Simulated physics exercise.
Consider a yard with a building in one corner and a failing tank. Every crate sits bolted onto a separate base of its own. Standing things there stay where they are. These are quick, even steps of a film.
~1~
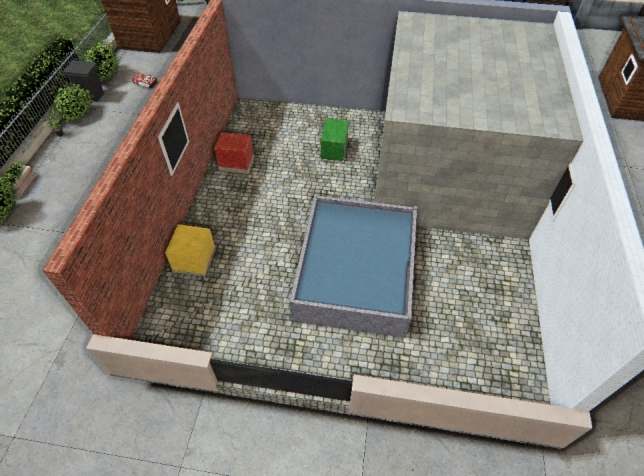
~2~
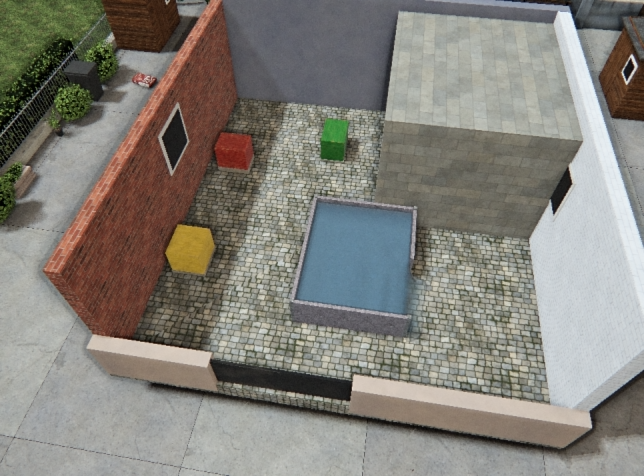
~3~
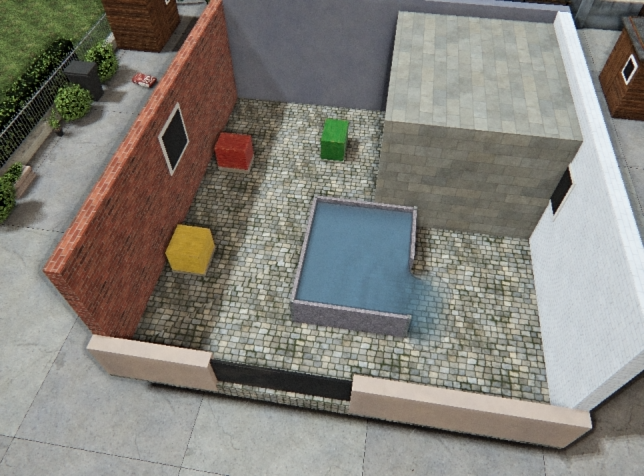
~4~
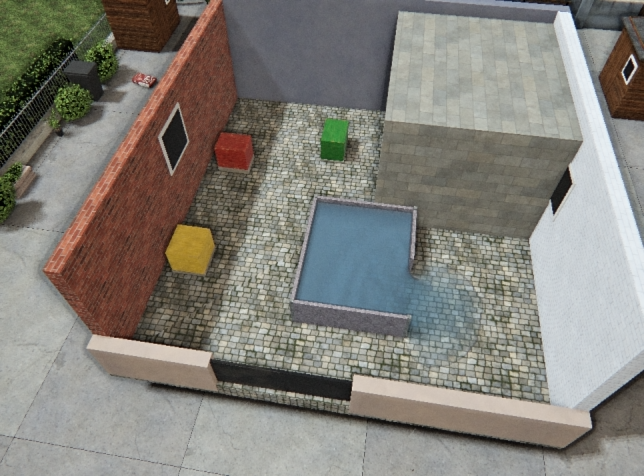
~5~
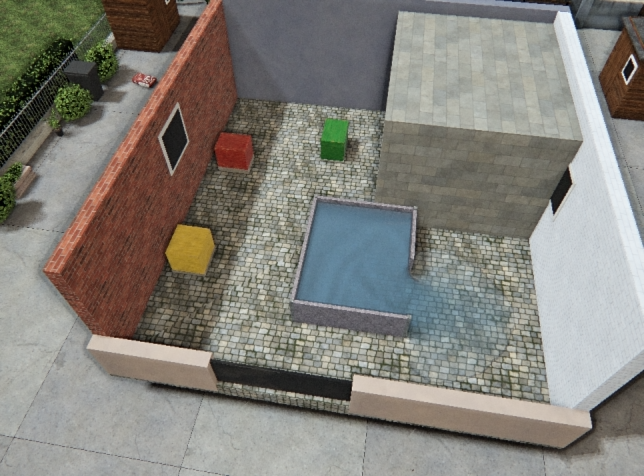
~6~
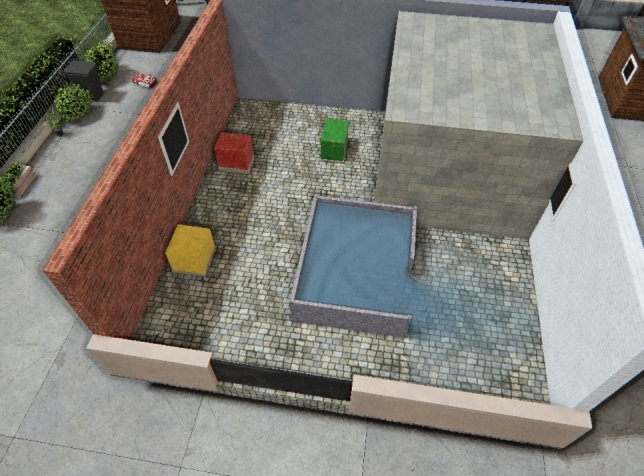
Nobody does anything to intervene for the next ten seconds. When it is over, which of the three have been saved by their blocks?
As I see it, the green crate remains untouched by water; the yellow crate is touched by water; the red crate remains untouched by water.
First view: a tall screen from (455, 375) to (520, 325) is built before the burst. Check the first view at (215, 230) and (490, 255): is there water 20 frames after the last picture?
In order, I'd call them bare and inundated.
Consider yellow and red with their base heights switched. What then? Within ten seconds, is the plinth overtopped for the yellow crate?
Looks like the yellow crate is inundated.
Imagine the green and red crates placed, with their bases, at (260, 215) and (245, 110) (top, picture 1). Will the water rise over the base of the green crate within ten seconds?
The green crate simply gets reached.
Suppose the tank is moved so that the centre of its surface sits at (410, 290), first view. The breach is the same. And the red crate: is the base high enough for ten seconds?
Red: Overtopped.
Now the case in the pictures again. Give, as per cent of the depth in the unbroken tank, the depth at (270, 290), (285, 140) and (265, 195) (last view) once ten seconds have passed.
Roughly 4 per cent, 0 per cent and 8 per cent.
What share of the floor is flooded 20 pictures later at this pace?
Near 30 in a hundred.
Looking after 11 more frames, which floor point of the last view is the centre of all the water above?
About (416, 297) in the last view.
A moment on, water covers 20 % of the floor; the green crate not reached, the yellow crate not reached, the red crate not reached.
Next, water covers 20 % of the floor; the green crate not reached, the yellow crate not reached, the red crate not reached.
Then, water covers 30 % of the floor; the green crate not reached, the yellow crate not reached, the red crate not reached.
Later, water covers 50 % of the floor; the green crate not reached, the yellow crate water round its plinth, the red crate not reached.
In the end, water covers 65 % of the floor; the green crate stayed above the water, the yellow crate was topped, the red crate stayed above the water.
